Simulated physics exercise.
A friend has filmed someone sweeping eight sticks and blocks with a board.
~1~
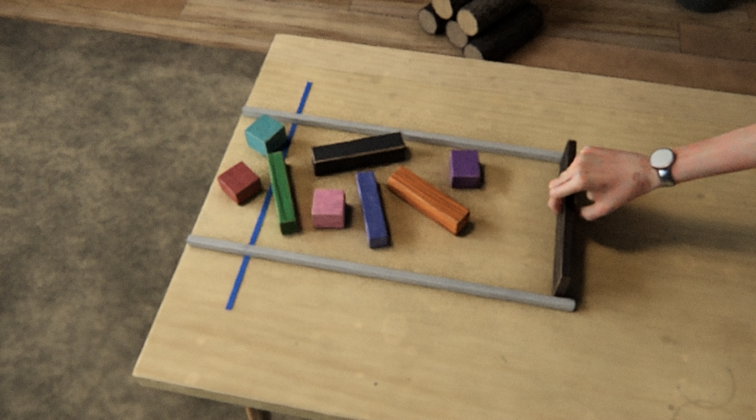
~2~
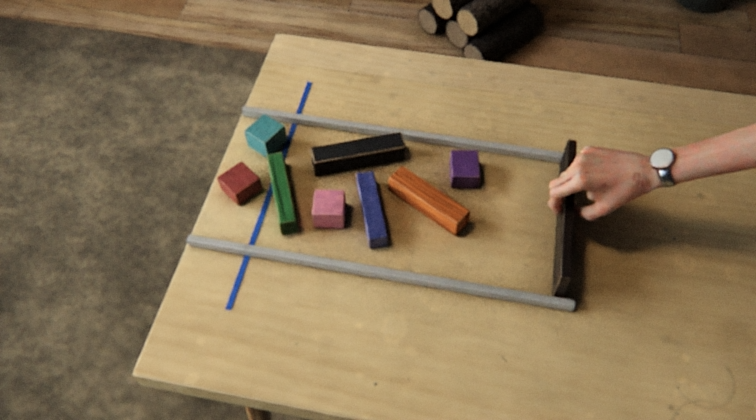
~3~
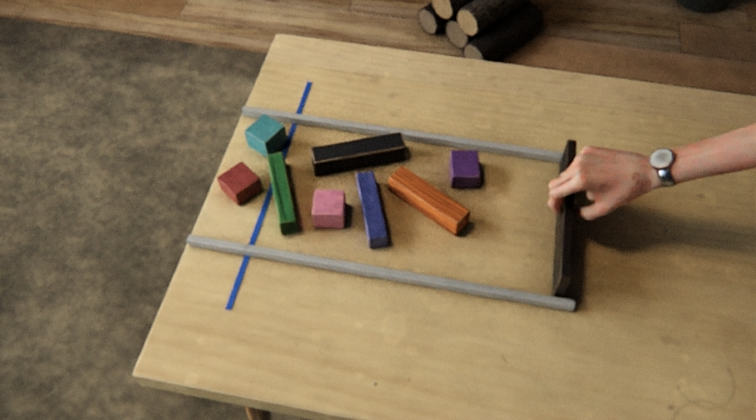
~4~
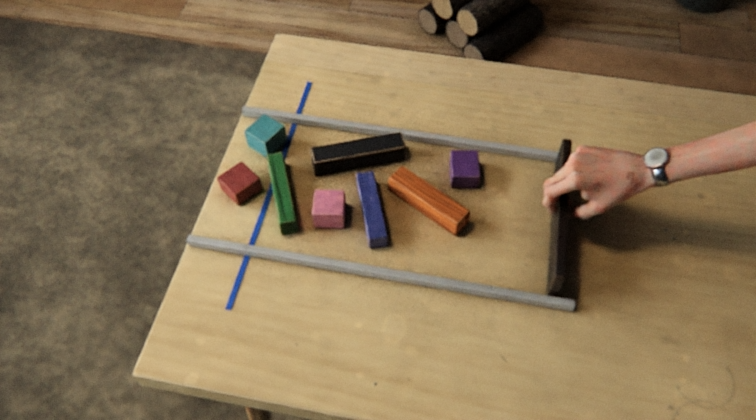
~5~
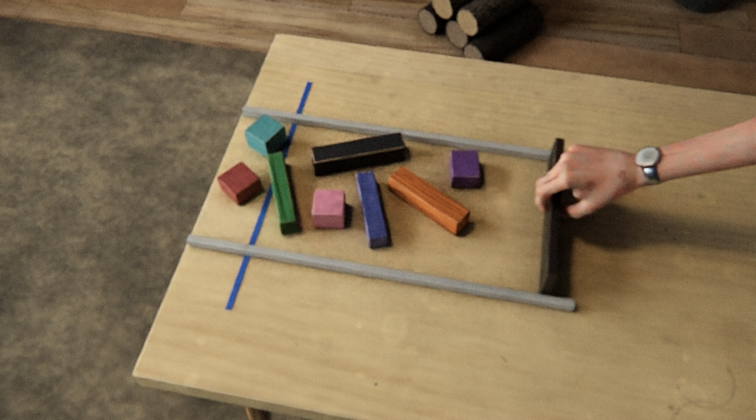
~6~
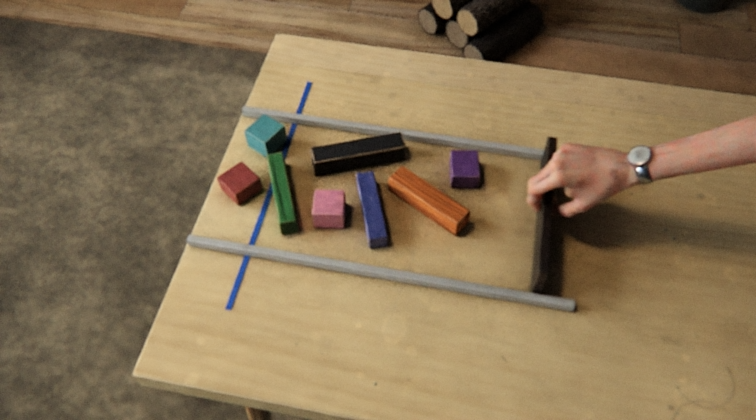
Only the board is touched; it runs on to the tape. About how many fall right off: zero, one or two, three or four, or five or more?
In the end the number that fall off is three or four.
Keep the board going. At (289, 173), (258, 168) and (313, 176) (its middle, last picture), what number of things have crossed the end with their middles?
The counts: 3, 5 and 1.
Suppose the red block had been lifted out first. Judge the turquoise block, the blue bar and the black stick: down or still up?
The turquoise block drops off; the blue bar remains up; the black stick is lost.
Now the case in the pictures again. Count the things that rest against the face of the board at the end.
In contact: 2.
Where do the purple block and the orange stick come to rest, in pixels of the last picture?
The purple block stops around (274, 137); the orange stick around (249, 169).
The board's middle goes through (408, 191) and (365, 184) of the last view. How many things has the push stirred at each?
The counts are 4 and 7.
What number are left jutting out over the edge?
That would be 1.
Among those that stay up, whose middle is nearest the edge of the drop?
It is the pink block.
Soon after, none off yet; red block at rest near (240, 183); turquoise block at rest near (266, 136); green stick at rest near (282, 192).
At rest, the number that fall off is three or four; fallen, black stick, green stick, turquoise block and red block.
